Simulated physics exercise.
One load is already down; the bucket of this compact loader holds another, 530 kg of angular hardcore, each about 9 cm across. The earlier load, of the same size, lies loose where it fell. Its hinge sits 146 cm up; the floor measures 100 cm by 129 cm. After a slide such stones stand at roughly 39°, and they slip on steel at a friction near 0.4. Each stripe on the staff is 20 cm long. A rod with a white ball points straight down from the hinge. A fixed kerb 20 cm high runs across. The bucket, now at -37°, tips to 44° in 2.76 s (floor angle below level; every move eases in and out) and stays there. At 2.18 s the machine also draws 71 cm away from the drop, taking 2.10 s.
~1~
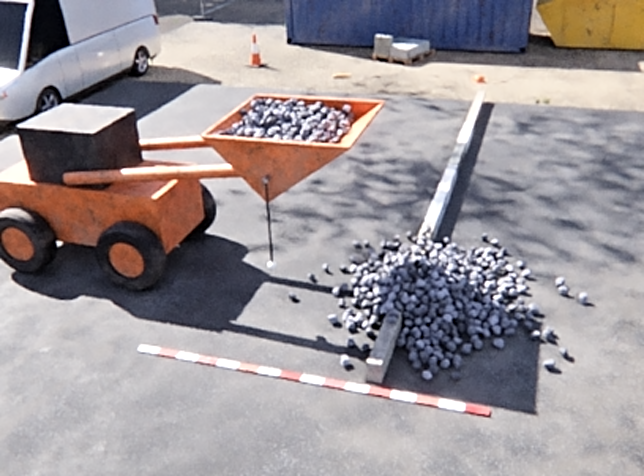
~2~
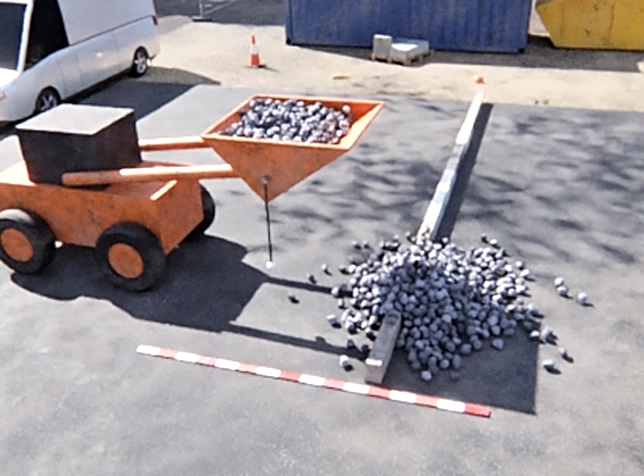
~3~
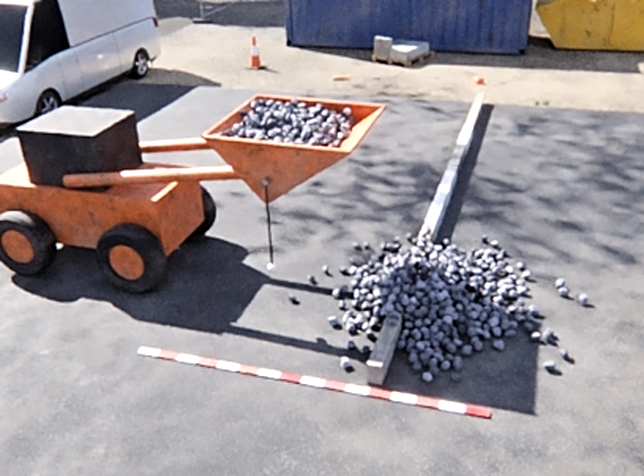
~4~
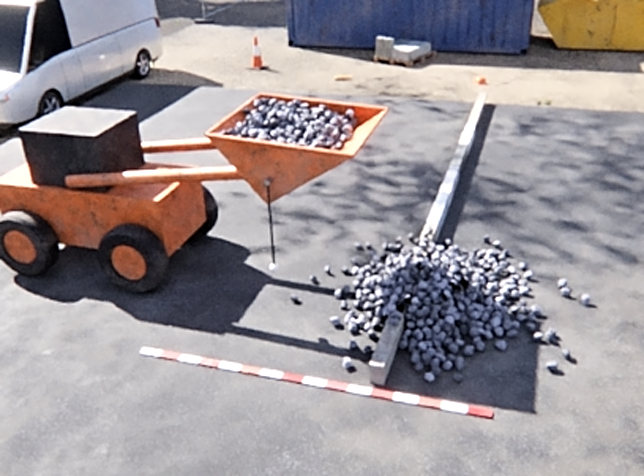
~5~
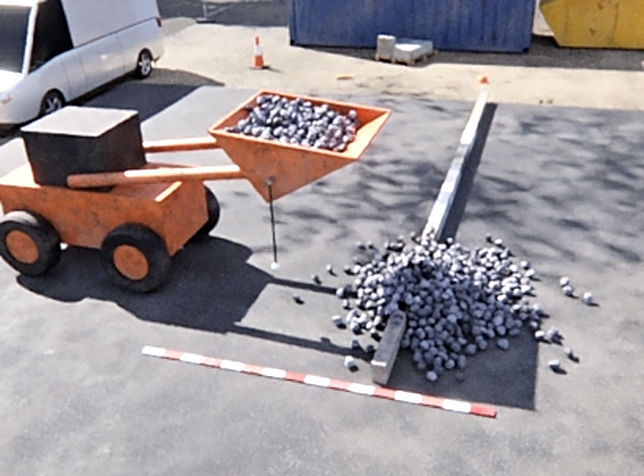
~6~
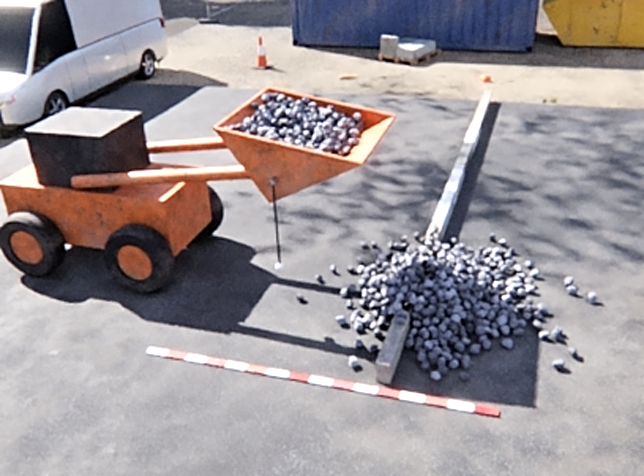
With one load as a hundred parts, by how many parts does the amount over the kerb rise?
About 2 per cent.
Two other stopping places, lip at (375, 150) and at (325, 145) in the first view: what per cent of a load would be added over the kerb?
Near 20 per cent from the first place, 0 from the second.
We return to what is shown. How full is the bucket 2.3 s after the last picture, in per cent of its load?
About 5 per cent.
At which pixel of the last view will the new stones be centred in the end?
Around (374, 274).
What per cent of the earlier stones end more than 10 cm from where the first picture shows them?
Roughly 0 per cent of them.
Then, 1.5 s after the last picture the floor is at 31°; in per cent of one load, 96 in the bucket, 35 on this side of the kerb, 69 over the kerb; the foremost stones are at (566, 322).
Then, 2.3 s after the last picture the floor is at 44°; in per cent of one load, 4 in the bucket, 126 on this side of the kerb, 70 over the kerb; the foremost stones are at (566, 322).
Then, 4.1 s after the last picture the floor is at 44°; in per cent of one load, 0 in the bucket, 129 on this side of the kerb, 71 over the kerb; the foremost stones are at (566, 322).
Then, 7.0 s after the last picture the floor is at 44°; in per cent of one load, 0 in the bucket, 129 on this side of the kerb, 71 over the kerb; the foremost stones are at (566, 322). Net gain over the kerb, 2.
